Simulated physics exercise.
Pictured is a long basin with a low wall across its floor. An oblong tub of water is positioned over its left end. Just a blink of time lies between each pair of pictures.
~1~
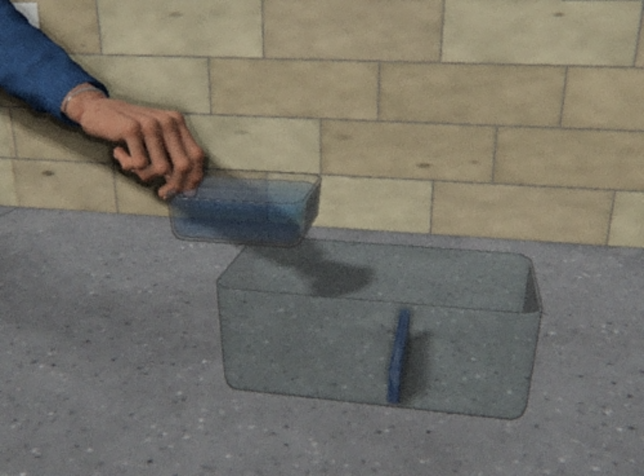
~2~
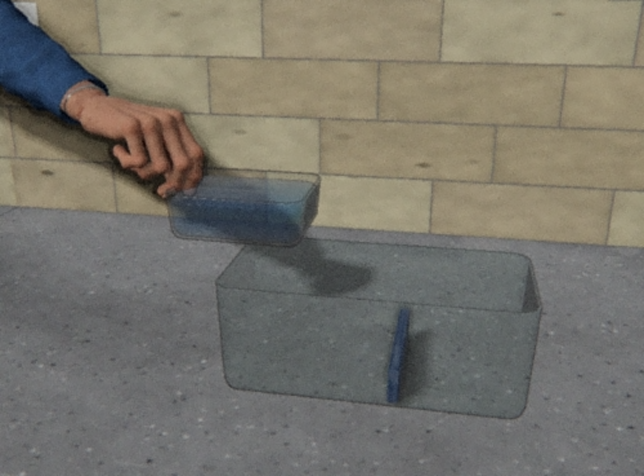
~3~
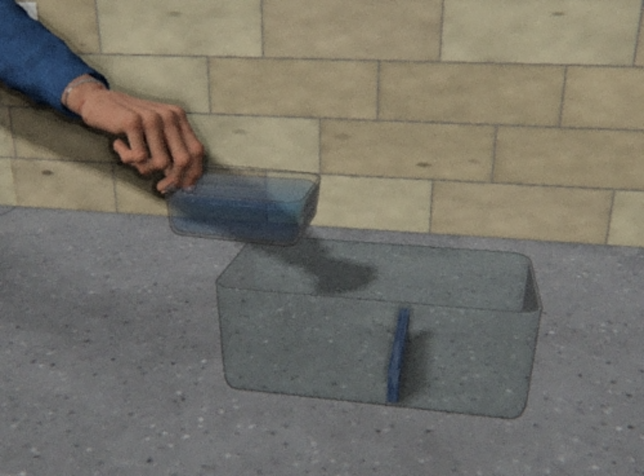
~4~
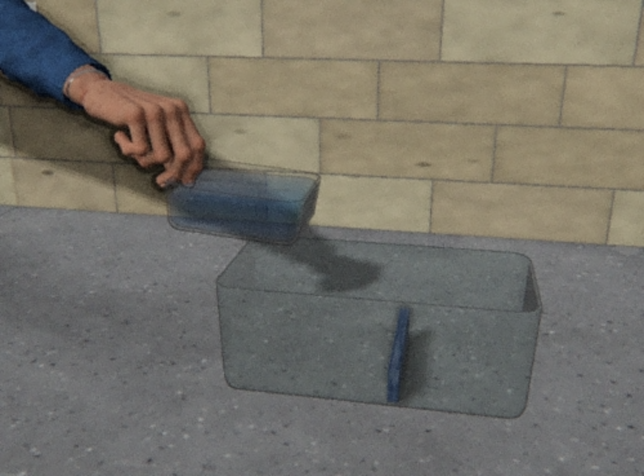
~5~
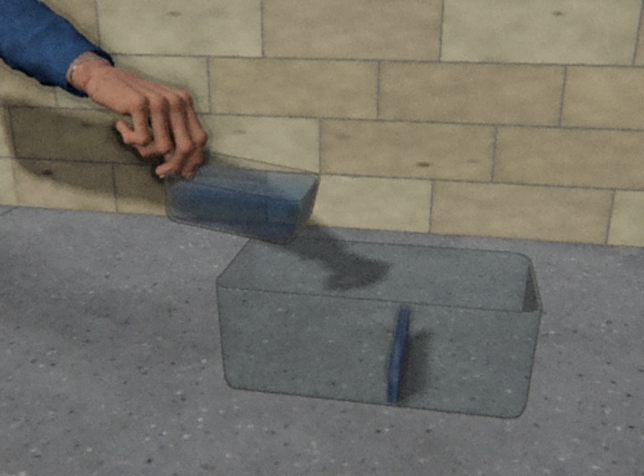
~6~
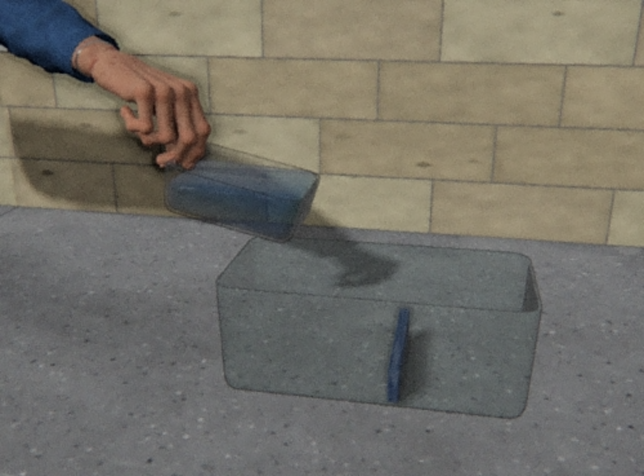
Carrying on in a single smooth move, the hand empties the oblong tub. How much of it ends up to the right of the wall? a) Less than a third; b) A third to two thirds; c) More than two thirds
A third to two thirds (b).
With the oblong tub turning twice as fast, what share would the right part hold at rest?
Roughly 60 per cent ends up there.
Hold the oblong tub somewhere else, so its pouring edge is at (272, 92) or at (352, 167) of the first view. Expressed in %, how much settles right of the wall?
First place gives some 35 %, second place some 80 %.
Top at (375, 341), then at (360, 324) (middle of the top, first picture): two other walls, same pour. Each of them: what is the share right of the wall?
The first position gives around 75 percent, the second around 85 percent.
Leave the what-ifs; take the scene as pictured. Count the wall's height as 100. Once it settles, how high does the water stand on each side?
On the left roughly 30, on the right roughly 40.
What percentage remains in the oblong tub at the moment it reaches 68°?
Some 25 in a hundred has yet to spill out.
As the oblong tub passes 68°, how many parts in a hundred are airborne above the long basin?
Roughly 45 percent.
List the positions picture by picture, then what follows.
In the first picture, it leans 0°; its right rim is at (313, 191); the water meets the walls at (188, 187) and (312, 194); the long basin's rim runs from (236, 261) to (535, 284); the wall's top is at (400, 339).
In the second picture, it leans 1°; its right rim is at (312, 190); the water meets the walls at (187, 186) and (311, 193).
In the third picture, it leans 2°; its right rim is at (312, 190); the water meets the walls at (186, 184) and (311, 192).
In the fourth picture, it leans 5°; its right rim is at (312, 190); the water meets the walls at (186, 181) and (310, 189).
In the fifth picture, it leans 8°; its right rim is at (312, 190); the water meets the walls at (185, 177) and (312, 187).
In the sixth picture, it leans 13°; its right rim is at (311, 190); the water meets the walls at (185, 171) and (313, 183); 1 per cent is over the edge.
A moment on, the oblong tub is tipped part way and 25 per cent is still to pour, 26 is left of the wall and 3 right of it.
Next, the oblong tub is tipped right over and 3 per cent is still to pour, 36 is left of the wall and 54 right of it.
Then the oblong tub is tipped right over and 0 per cent is still to pour, 44 is left of the wall and 53 right of it.
Later the oblong tub is tipped right over and 0 per cent is still to pour, 44 is left of the wall and 53 right of it.
Finally, 44 per cent lies left of the wall, 54 right of it and 2 outside.
